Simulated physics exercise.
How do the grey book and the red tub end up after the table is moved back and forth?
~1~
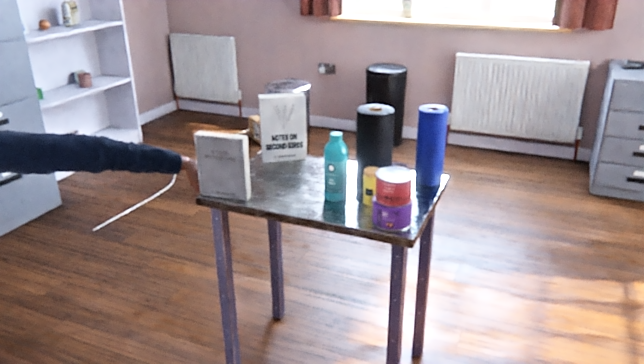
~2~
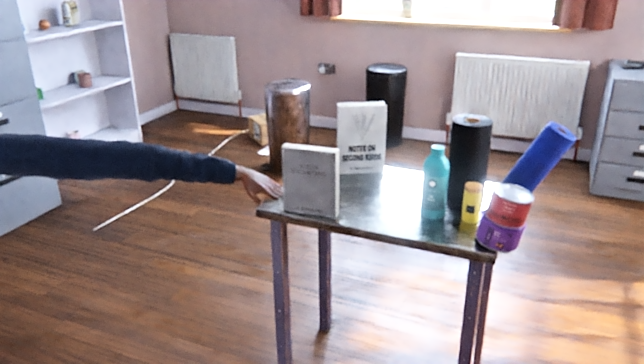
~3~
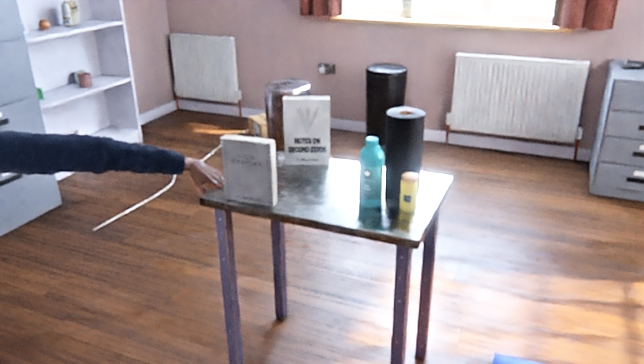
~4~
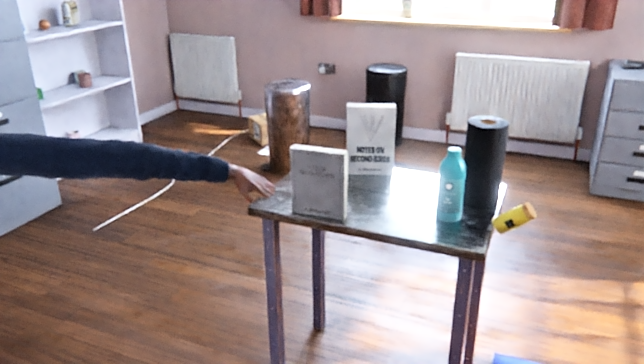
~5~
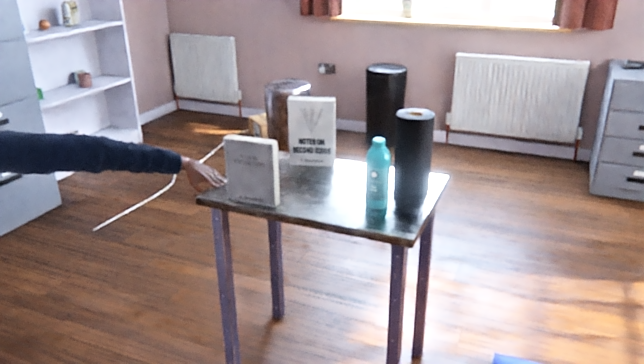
The grey book stays standing on the table near the hand. The red tub topples over the right edge and is gone from the tabletop.
